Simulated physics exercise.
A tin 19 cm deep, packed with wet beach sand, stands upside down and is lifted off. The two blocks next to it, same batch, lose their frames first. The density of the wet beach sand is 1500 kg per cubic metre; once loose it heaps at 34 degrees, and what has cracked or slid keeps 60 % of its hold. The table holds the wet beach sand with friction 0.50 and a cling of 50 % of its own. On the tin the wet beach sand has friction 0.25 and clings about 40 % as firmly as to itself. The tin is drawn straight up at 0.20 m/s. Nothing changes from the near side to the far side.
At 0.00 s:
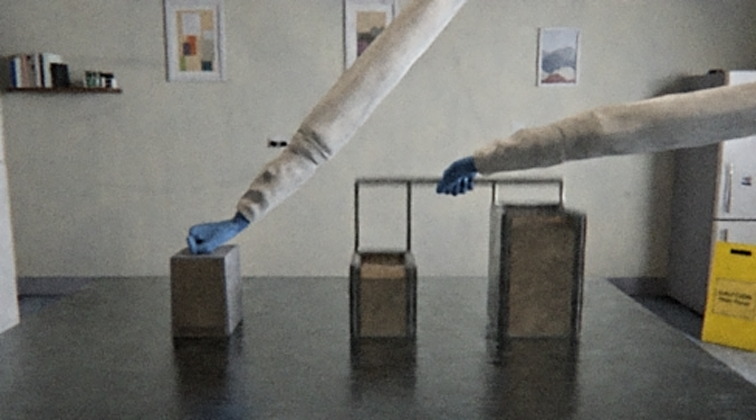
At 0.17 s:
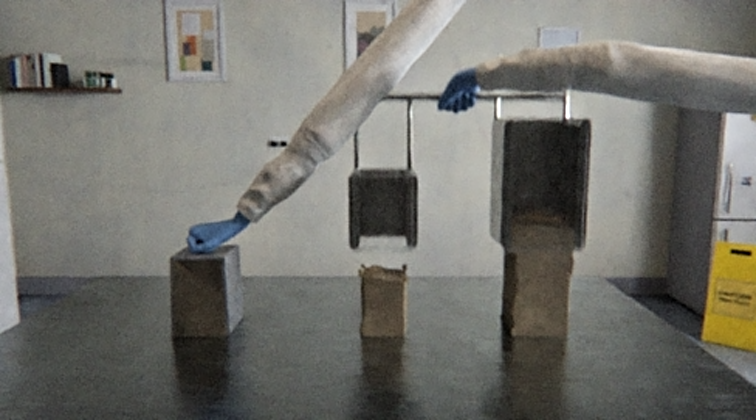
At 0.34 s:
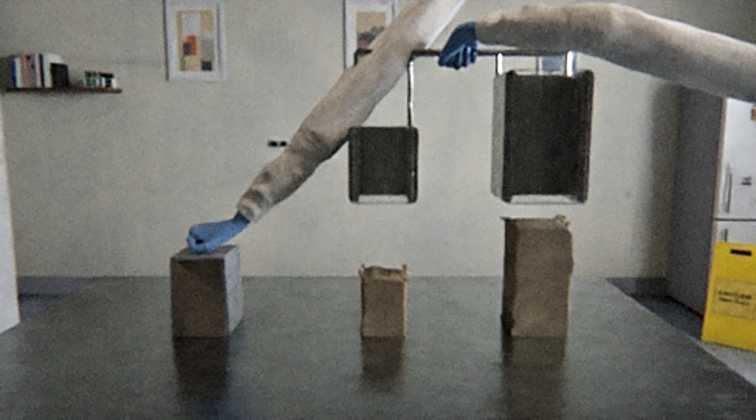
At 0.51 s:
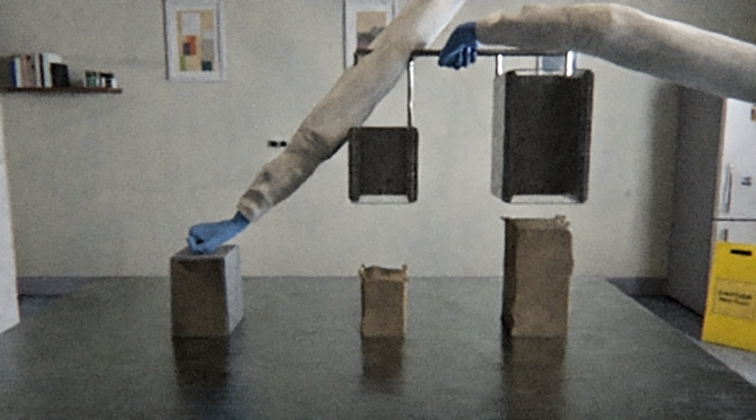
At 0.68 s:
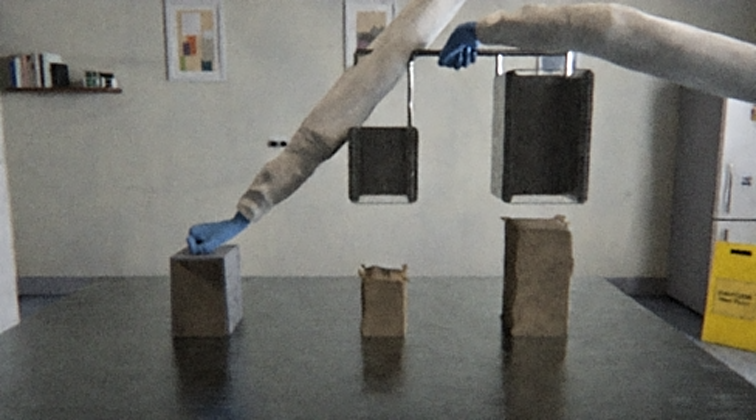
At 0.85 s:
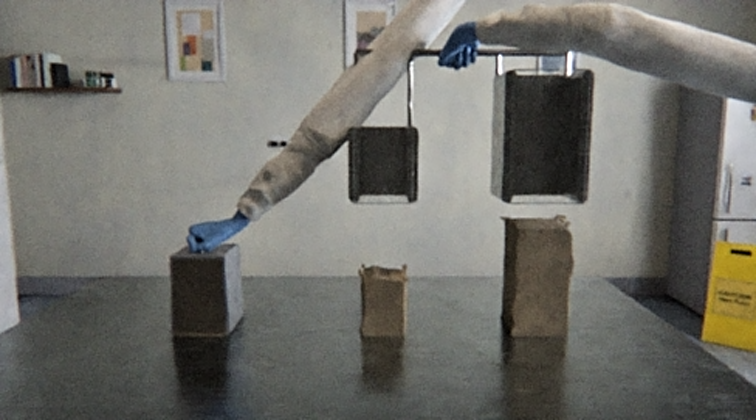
In a plain room, one gloved hand raising two joined open boxes off brown blocks while another stays on a grey box.
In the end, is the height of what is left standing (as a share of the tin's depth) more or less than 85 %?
Expect more than 85 %.
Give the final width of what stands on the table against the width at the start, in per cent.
Some 90 %.
By 1.27 s, the tin is up by 8.4 cm.
By 1.76 s, the tin is up by 18 cm.
By 2.25 s, the tin is up by 28 cm; what stands on the table is 99 % of the tin's depth.
By 2.74 s, the tin is up by 31 cm; what stands on the table is 99 % of the tin's depth.
By 2.84 s, at the end, the tin is up by 31 cm; what stands on the table is 99 % of the tin's depth.
